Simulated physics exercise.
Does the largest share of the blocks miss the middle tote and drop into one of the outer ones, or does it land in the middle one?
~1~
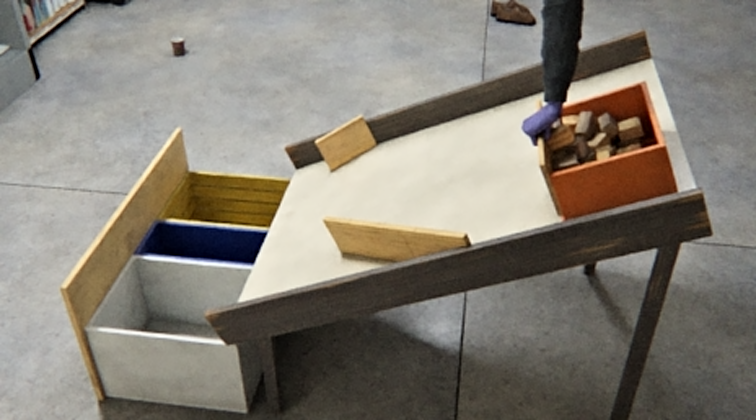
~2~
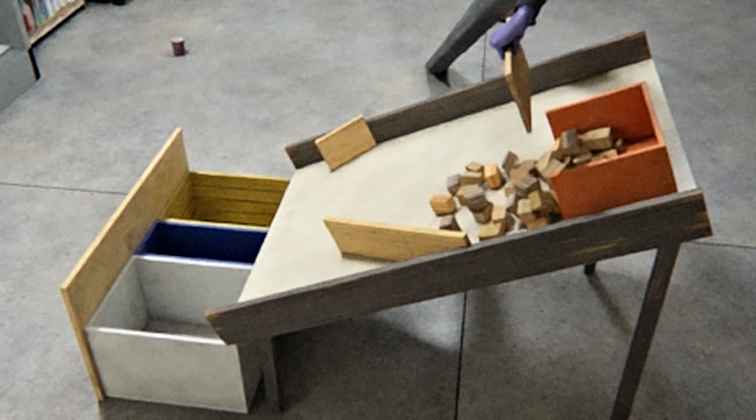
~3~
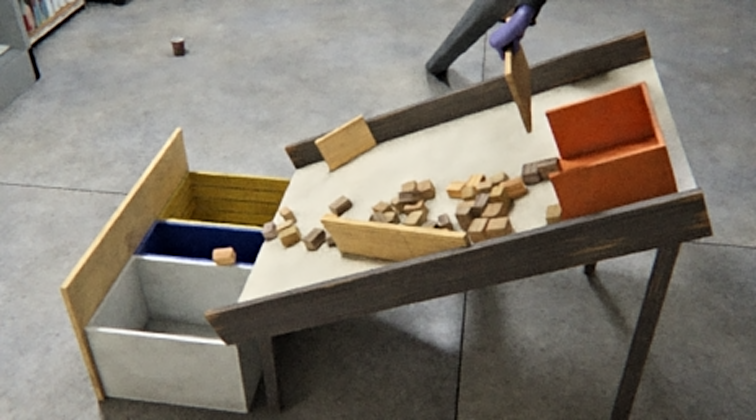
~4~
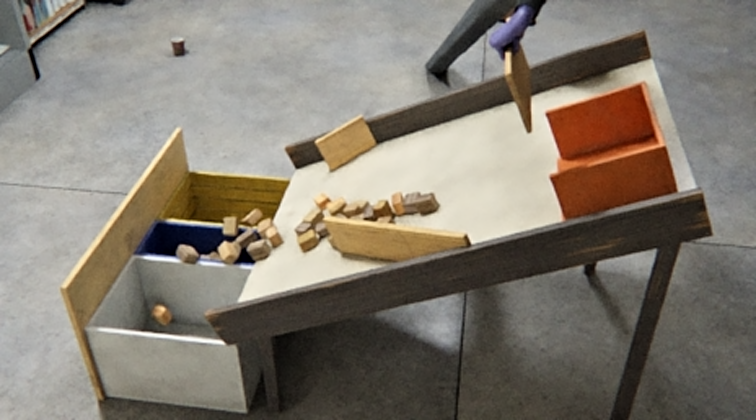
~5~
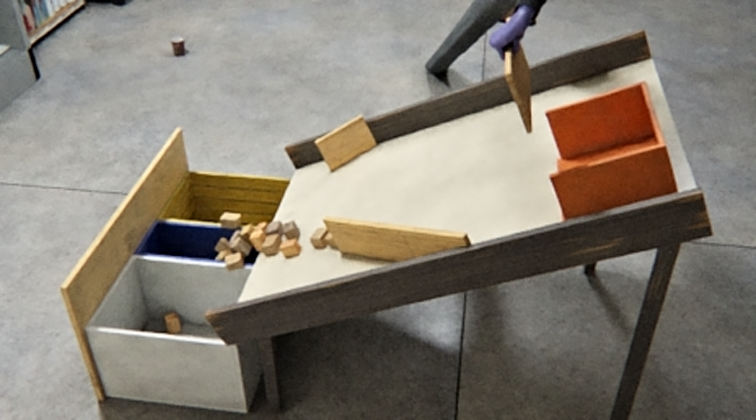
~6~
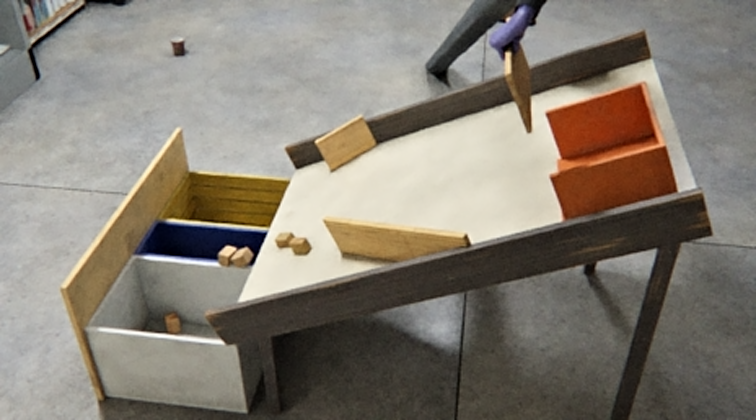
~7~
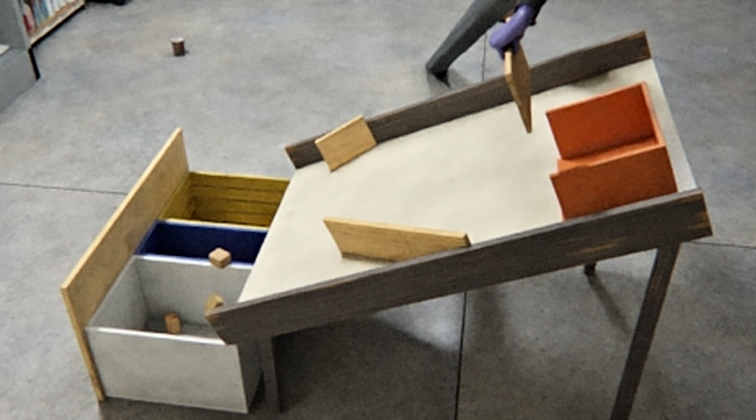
The largest share lands in the middle tote, the blue one. Only a few blocks go into the white and yellow totes on either side.
